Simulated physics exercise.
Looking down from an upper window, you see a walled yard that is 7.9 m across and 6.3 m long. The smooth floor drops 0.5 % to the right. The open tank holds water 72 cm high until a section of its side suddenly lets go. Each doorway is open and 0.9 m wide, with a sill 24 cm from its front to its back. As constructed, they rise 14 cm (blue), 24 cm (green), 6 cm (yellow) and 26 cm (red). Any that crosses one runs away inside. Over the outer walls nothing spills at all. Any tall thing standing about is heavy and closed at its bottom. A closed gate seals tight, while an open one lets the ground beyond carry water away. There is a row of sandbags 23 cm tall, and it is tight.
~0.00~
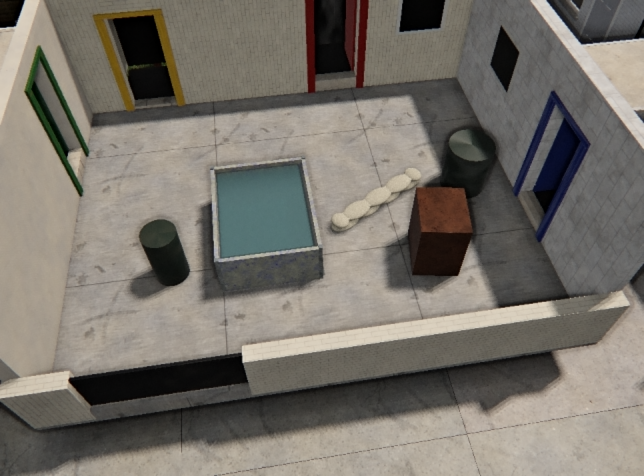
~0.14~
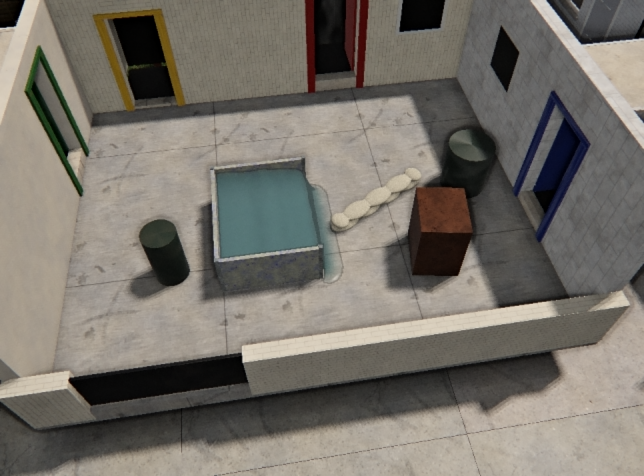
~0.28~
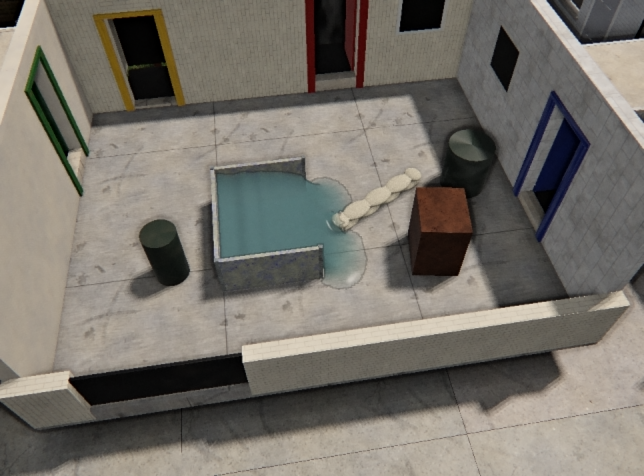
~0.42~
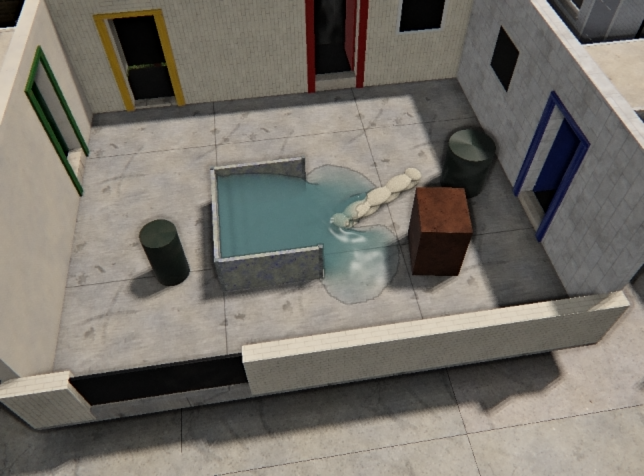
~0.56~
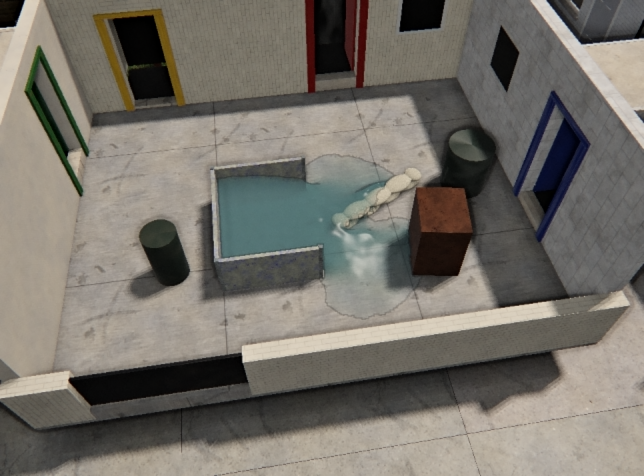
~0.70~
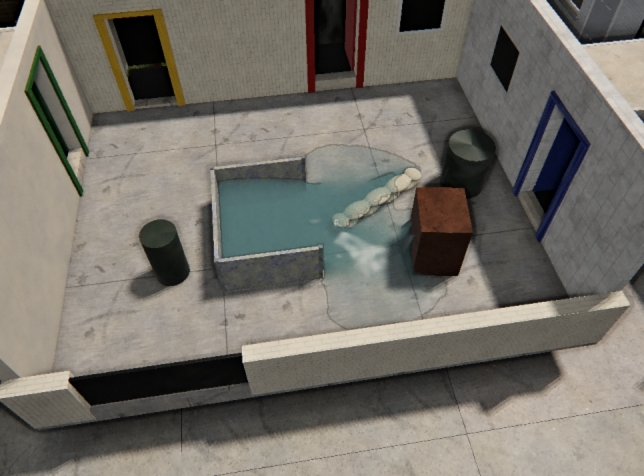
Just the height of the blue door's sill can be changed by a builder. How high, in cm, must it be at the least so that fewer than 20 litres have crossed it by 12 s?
At least roughly 11 cm high.
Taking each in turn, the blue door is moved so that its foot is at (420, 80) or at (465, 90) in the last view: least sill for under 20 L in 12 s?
Roughly 20 cm, then roughly 23 cm.
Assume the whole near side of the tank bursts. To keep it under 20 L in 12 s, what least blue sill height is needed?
In that case about 6.5 cm.
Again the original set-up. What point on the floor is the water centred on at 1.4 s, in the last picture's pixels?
About (344, 224).
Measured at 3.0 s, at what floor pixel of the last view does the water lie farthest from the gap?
Front tip: Approx. (452, 82) px.
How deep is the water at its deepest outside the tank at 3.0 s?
About 30 cm.
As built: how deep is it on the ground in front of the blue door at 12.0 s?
It stands about 6.5 centimetres deep.
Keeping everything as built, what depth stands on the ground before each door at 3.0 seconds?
Depths in cm - blue: 11, green: 0, yellow: 0, red: 9.
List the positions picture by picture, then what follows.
In the first picture, the open tank at (264, 209) is whole and still, 72 cm deep; the blue door at (545, 175) is dry.
In the second picture, water pours out at (310, 221) and has run 0.3 m, to (338, 266); about 10 cm deep outside, 72 cm at the back.
In the third picture, the front is at (360, 267), 0.7 m from the gap at (310, 223); 1.4 m2 of floor is wet, 69 cm left at the back.
In the fourth picture, the front is at (394, 256), 1.3 m from the gap at (310, 223); 2.9 m2 of floor is wet, 61 cm left at the back.
In the fifth picture, the gap is at (310, 224), the front 1.8 m out at a hidden place; the back of the open tank holds 61 cm.
In the sixth picture, water pours out at (310, 224) and has run 2.3 m, to a hidden place; about 7 cm deep outside, 54 cm at the back; 1.6 m in a straight line remain to the blue door at (545, 175).
After 1.4 s water covers 25 % of the floor, deepest (40 cm) near (409, 257); it has not reached the blue door.
After 3.0 s water covers 45 % of the floor, deepest (30 cm) near (413, 86); 11 cm at the blue door, 0 litres in over its 14 cm sill.
After 12.0 s water covers 95 % of the floor, deepest (8 cm) near (574, 324); 6 cm at the blue door, 6 litres in over its 14 cm sill.
At the blue door as built, the water arrived by 1.8 s and peaked near 17 cm at 5.8 s.
Run again over the same 12 s with other heights there, 42 litres in over 9 cm, 11 litres over 12.5 cm. The limit of 20 litres is kept from about 11 cm up.
